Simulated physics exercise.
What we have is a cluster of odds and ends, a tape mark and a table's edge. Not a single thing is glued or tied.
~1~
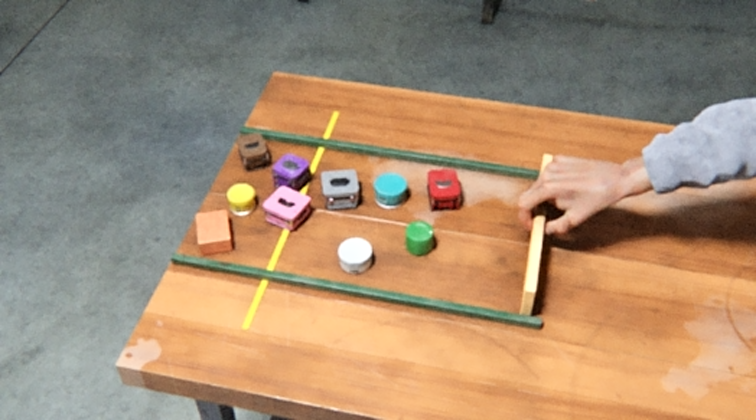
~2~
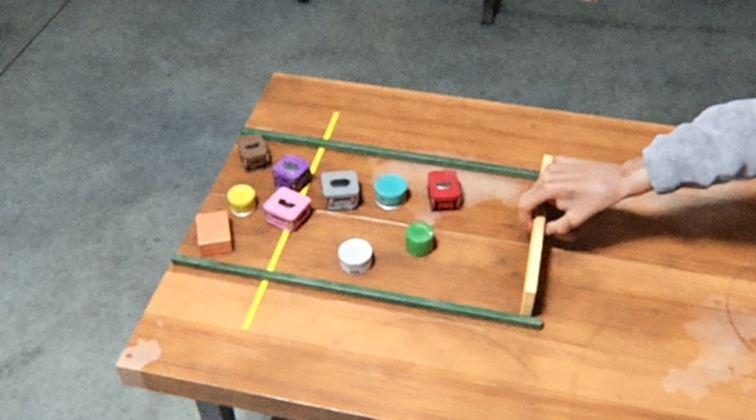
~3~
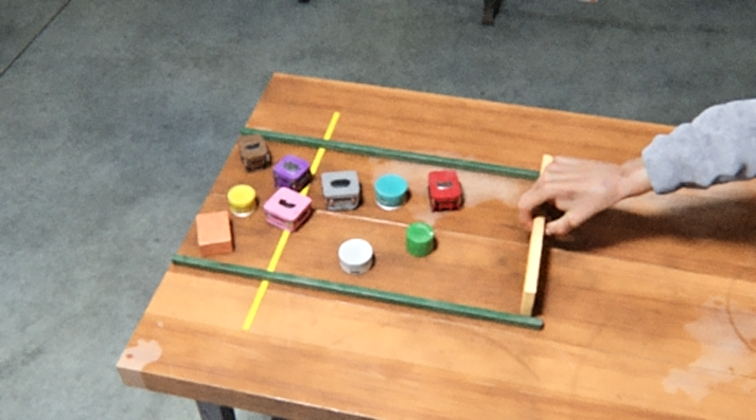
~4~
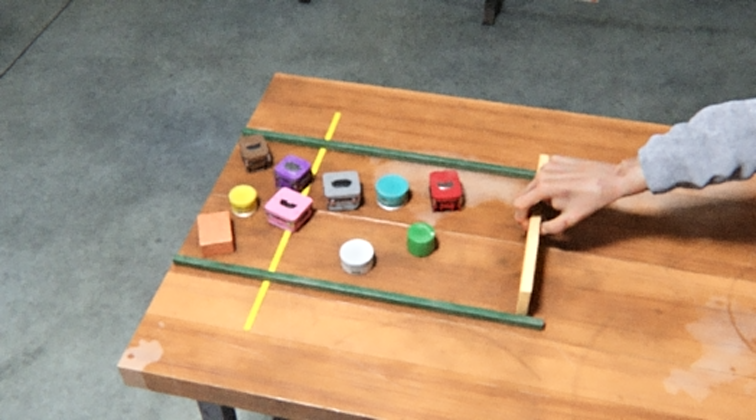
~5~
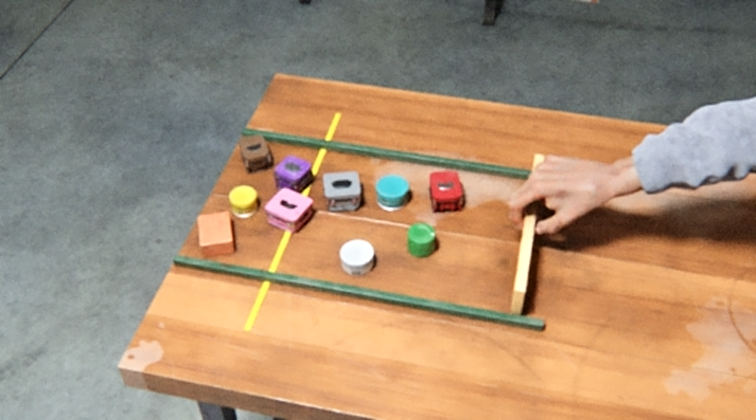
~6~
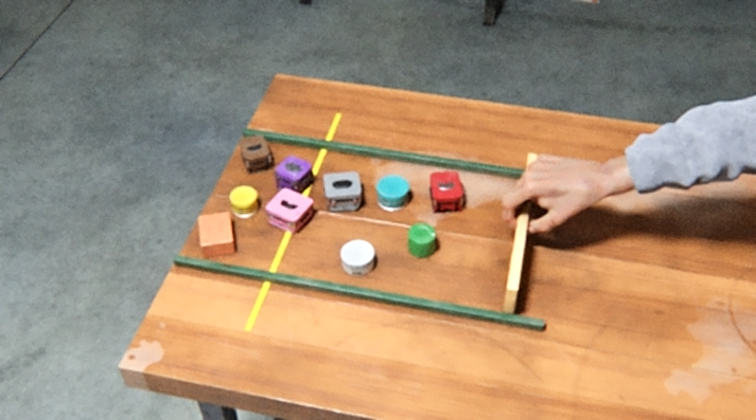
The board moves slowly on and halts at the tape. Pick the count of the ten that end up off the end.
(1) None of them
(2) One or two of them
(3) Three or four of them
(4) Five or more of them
1, none of them.
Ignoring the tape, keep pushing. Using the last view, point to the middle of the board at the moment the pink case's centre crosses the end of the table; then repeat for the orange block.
The middle is at (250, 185) when it's the pink case, and at (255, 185) when it's the orange block.
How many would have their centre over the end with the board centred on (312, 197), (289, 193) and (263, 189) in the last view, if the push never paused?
That makes 0, 0, 2.
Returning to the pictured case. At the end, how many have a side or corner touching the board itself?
The figure is 4.
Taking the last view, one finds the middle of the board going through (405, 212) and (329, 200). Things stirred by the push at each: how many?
That gives 4 for the first and 7 for the second.
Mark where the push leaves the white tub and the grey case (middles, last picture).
About (266, 243), and the other about (282, 192).
A little later, none off yet; brown case at rest near (255, 155); orange block at rest near (217, 234); yellow tin at rest near (244, 202).
When it is over, the number that fall off is zero.
